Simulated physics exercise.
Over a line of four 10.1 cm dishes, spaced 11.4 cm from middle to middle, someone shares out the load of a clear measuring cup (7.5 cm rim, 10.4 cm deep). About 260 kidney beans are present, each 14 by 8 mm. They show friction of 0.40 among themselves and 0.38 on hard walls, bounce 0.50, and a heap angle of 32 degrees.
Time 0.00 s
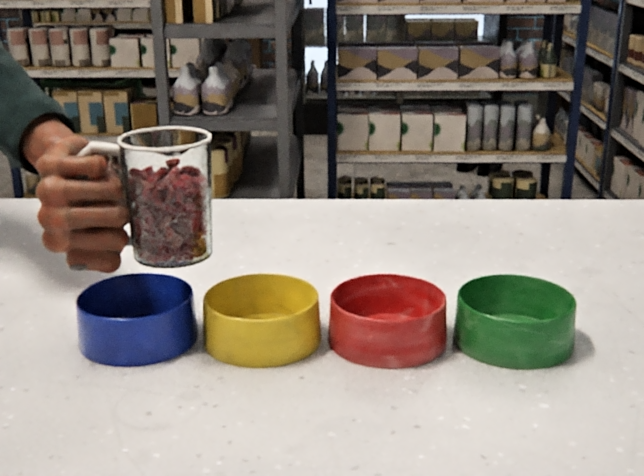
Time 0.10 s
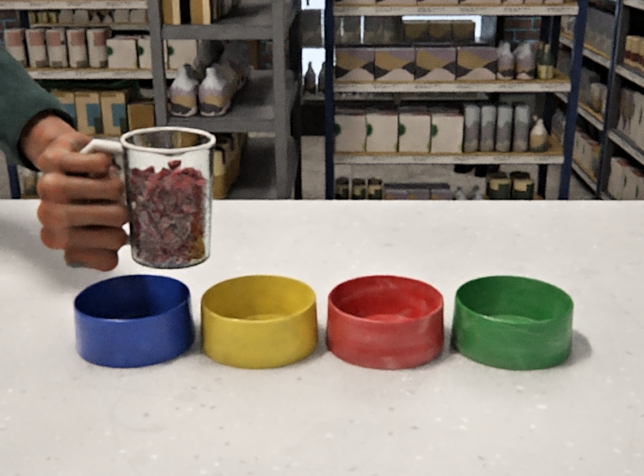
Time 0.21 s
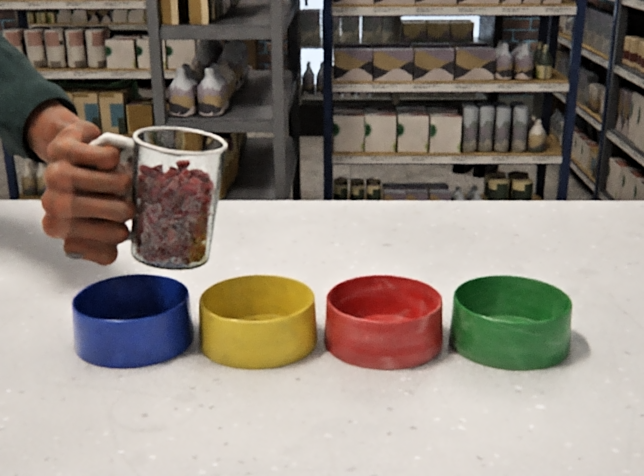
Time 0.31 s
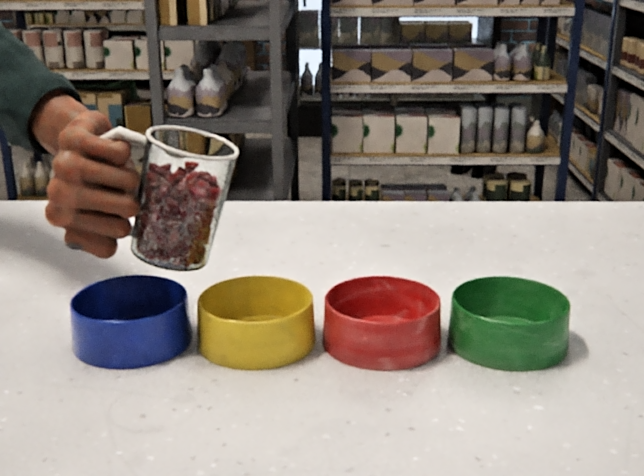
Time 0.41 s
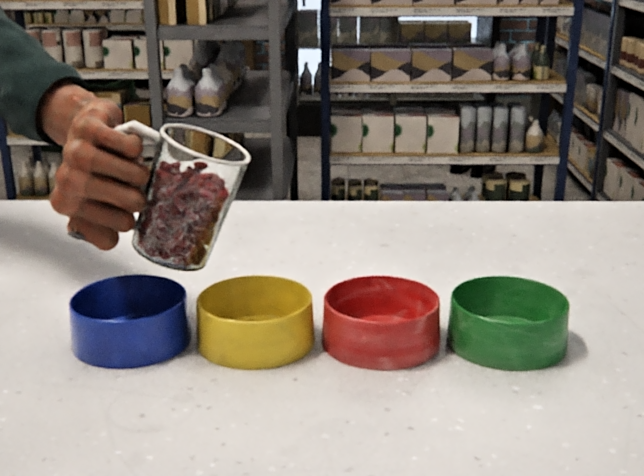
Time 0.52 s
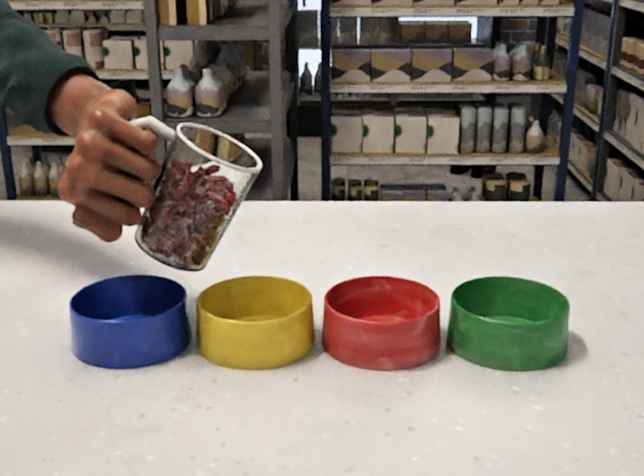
A hand holding a clear measuring cup of dark red beans tilted it steadily to the right while shifting slightly rightward, above a row of blue, yellow, red and green dishes that sat empty.
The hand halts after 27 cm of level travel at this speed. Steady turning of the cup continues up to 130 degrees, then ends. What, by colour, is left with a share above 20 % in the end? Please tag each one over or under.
Red dish - over; blue dish - under; green dish - under; yellow dish - under; counter - under.
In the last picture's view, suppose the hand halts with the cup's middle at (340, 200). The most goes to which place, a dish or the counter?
Most of it ends up at red.
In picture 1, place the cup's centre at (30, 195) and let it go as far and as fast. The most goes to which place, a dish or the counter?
The biggest share goes to yellow.
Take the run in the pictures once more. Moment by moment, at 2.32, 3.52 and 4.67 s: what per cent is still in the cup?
Around 0 per cent at the first moment, 0 at the second and 0 at the third.
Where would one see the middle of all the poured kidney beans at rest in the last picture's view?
(385, 318) or so.
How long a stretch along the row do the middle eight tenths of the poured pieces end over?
About 5 cm.
After 2.32 s, tilt 130 degrees; cup holds 0 %, red 100 %.
After 3.52 s, tilt 130 degrees; cup holds 0 %, red 100 %.
After 4.67 s, tilt 130 degrees; cup holds 0 %, red 100 %.
At rest (5.0 s), red 100 %, blue 0 %, green 0 %, yellow 0 %, counter 0 %.
